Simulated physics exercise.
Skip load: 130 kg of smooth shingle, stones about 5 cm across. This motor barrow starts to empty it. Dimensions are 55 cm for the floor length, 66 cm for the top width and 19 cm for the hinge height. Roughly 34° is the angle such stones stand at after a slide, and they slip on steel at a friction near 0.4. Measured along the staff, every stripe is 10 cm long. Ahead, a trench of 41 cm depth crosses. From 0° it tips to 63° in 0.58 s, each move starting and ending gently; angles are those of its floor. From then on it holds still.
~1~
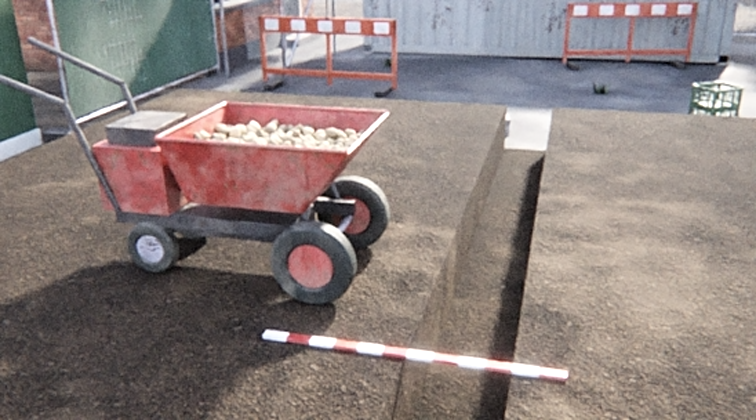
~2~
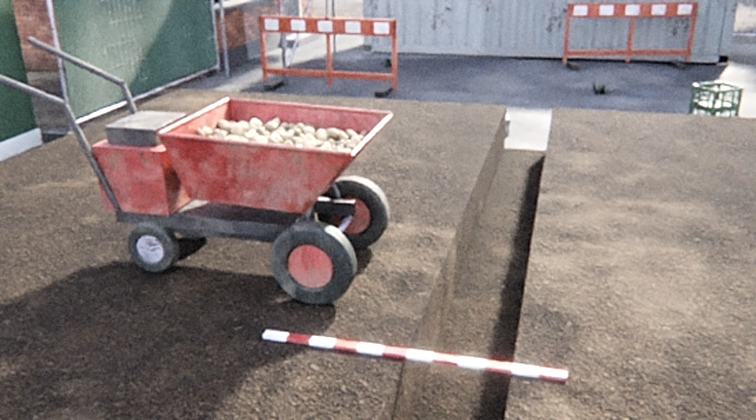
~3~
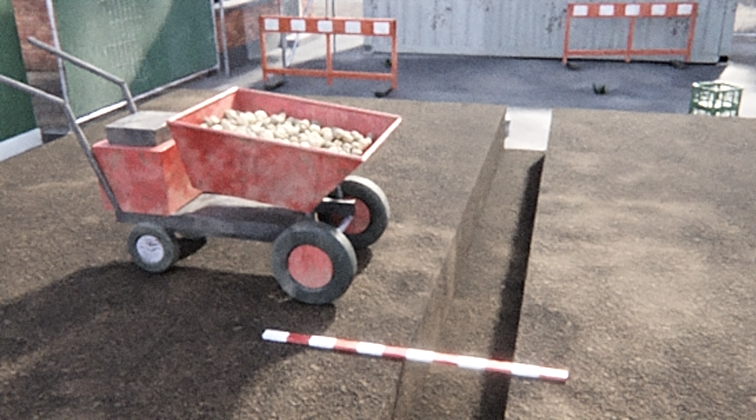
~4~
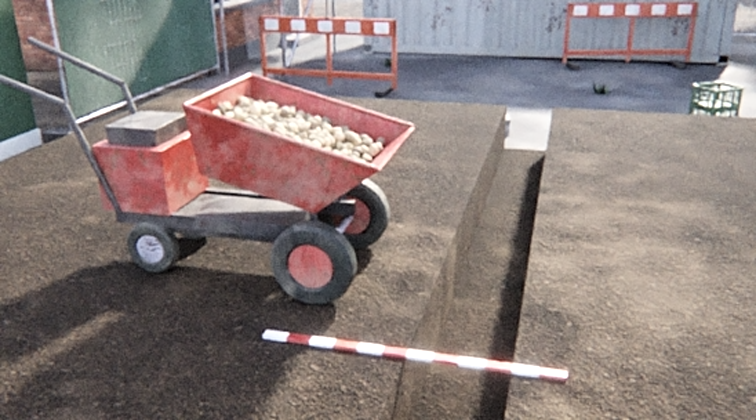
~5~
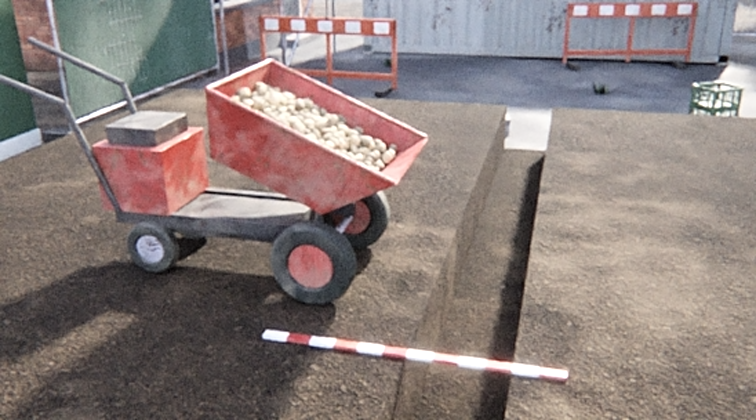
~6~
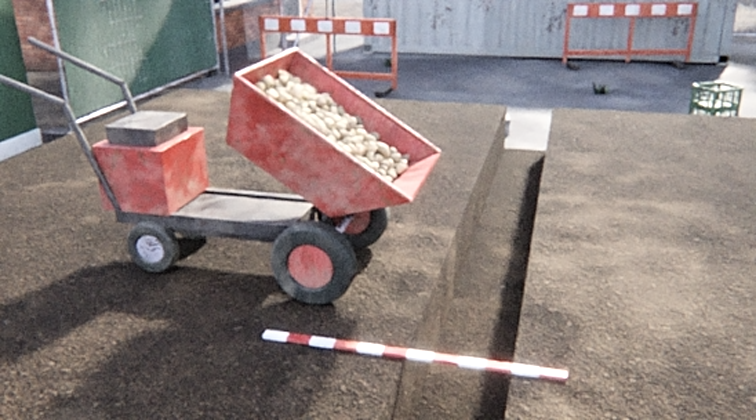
A yard of dark, gravelly earth is seen from slightly above by a still camera, with green panels, orange-and-white barriers and a pale corrugated wall behind. A red motor barrow holding pale stones stands at left, beside a narrow trench, with a red-and-white striped staff lying across the trench in front. The barrow's skip tilts forward to the right, slowly then faster, its back rising while the wheels stay put.
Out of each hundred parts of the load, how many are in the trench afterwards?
About 67 out of 100.
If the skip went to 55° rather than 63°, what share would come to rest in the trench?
In that case near 50 per cent.
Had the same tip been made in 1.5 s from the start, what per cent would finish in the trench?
Roughly 95% would finish there.
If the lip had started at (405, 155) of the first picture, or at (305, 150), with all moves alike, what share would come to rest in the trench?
Roughly 25 in a hundred from the first, 90 in a hundred from the second.
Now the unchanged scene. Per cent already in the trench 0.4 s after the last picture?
About 10 per cent by then.
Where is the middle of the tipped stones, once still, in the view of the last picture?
(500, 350).
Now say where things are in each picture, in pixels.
Lip at (348, 153), floor tilted 0°, highest stones at (269, 131), in the first frame.
The skip is at 2°, its lip at (352, 154); the top of the load is at (258, 129), in the second frame.
The skip is at 7°, its lip at (363, 160); the top of the load is at (245, 120), in the third frame.
The skip is at 14°, its lip at (378, 169); the top of the load is at (250, 108), in the fourth frame.
Lip at (395, 183), floor tilted 23°, highest stones at (262, 95), in the fifth frame.
The skip is at 33°, its lip at (411, 201); the top of the load is at (279, 84), in the sixth frame.
Then, 0.1 s after the last picture the floor is at 53°, 100 % in the skip; the foremost stones are at (418, 203).
Then, 0.4 s after the last picture the floor is at 63°, 89 % in the skip, 11 % in the trench; the foremost stones are at (503, 246).
Then, 0.7 s after the last picture the floor is at 63°, 31 % in the skip, 38 % in the trench, 32 % past the trench; the foremost stones are at (676, 290).
Then, 2.7 s after the last picture the floor is at 63°, 0 % in the skip, 67 % in the trench, 33 % past the trench; the foremost stones are past the picture's edge.
